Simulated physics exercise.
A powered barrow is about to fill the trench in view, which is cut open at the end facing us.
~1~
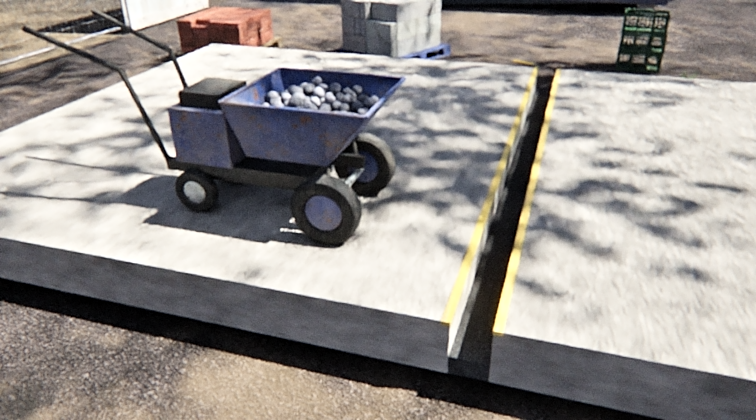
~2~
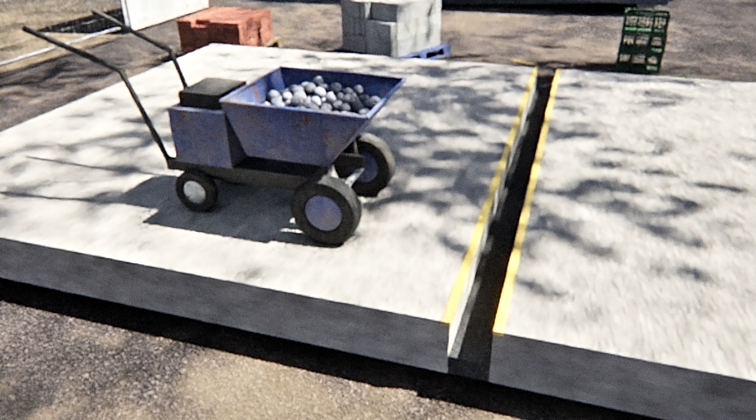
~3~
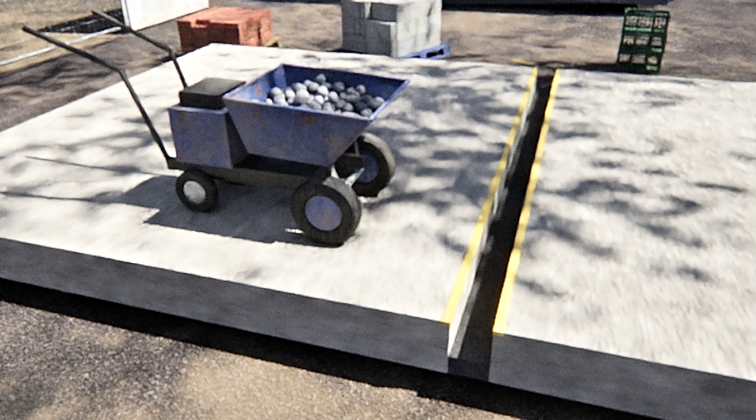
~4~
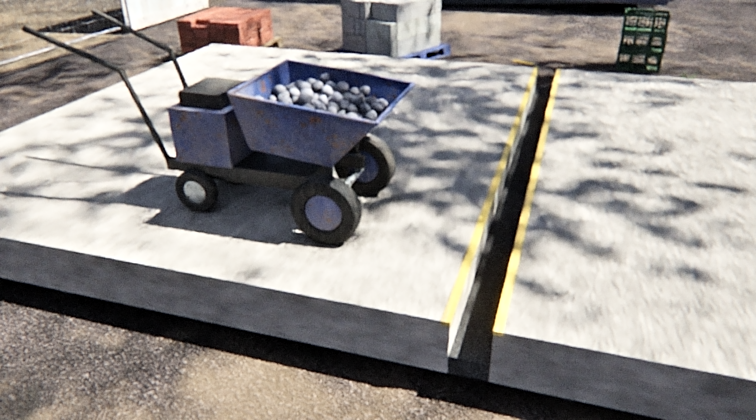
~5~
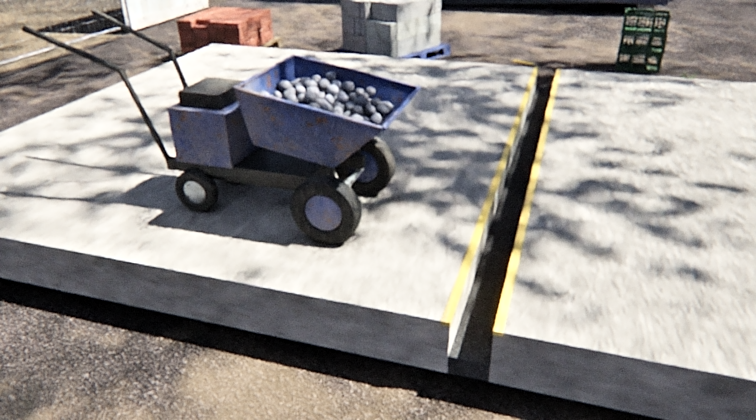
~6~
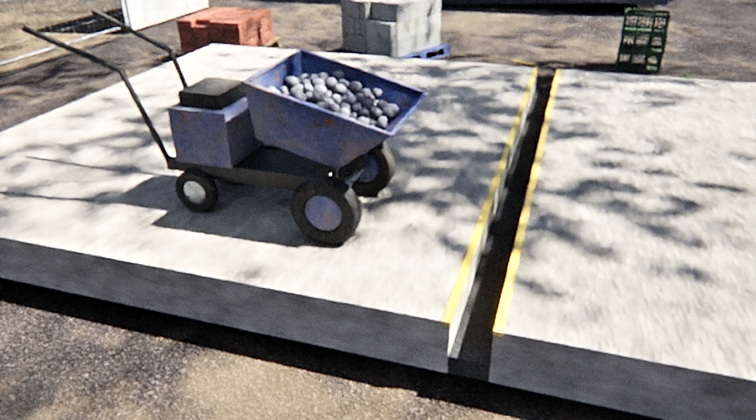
A blue barrow loaded with round grey cobbles slowly tilts its skip toward the right.
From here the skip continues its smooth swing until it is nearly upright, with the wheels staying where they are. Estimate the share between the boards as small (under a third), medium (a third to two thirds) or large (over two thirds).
It is medium.
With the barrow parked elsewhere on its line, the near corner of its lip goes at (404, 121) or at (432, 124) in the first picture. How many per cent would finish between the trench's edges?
First some 70, then 20 per cent.
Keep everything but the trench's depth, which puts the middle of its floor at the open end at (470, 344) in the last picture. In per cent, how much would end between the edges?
Estimated share: Approx. 40 per cent.
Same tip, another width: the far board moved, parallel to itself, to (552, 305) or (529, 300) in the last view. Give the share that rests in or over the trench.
Roughly 70 per cent, and 60 per cent.
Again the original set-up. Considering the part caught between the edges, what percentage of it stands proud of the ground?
Roughly 10 percent.
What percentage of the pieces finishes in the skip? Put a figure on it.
My estimate is about 15 per cent.
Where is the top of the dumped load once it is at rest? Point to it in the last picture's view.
Near (470, 214).
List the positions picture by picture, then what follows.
Lip of the skip at (365, 118), level; top of the load at (308, 103), round cobbles; first edge of the trench at (458, 288); far edge at (506, 296), the trench under half as wide as the skip, and about as deep as wide, in the first picture.
Lip of the skip at (366, 118), level; top of the load at (308, 103), in the second picture.
Lip of the skip at (370, 120), tipped barely; top of the load at (311, 102), in the third picture.
Lip of the skip at (376, 124), tipped a little; top of the load at (307, 95), in the fourth picture.
Lip of the skip at (383, 129), tipped a little; top of the load at (304, 101), in the fifth picture.
Lip of the skip at (391, 135), tipped a little; top of the load at (311, 99); first edge of the trench at (458, 288); far edge at (506, 296), in the sixth picture.
Soon, skip tipped well over; all in the skip.
A while on, skip tipped steeply; most in the skip; a small part short of the trench; a small part in or heaped over the trench; a stray few falling.
Towards the end, skip tipped right over; about a quarter in the skip; about a quarter short of the trench; about half in or heaped over the trench; a stray few beyond it.
Finally, skip tipped right over; a small part in the skip; about a quarter short of the trench; about half in or heaped over the trench; a stray few beyond it.
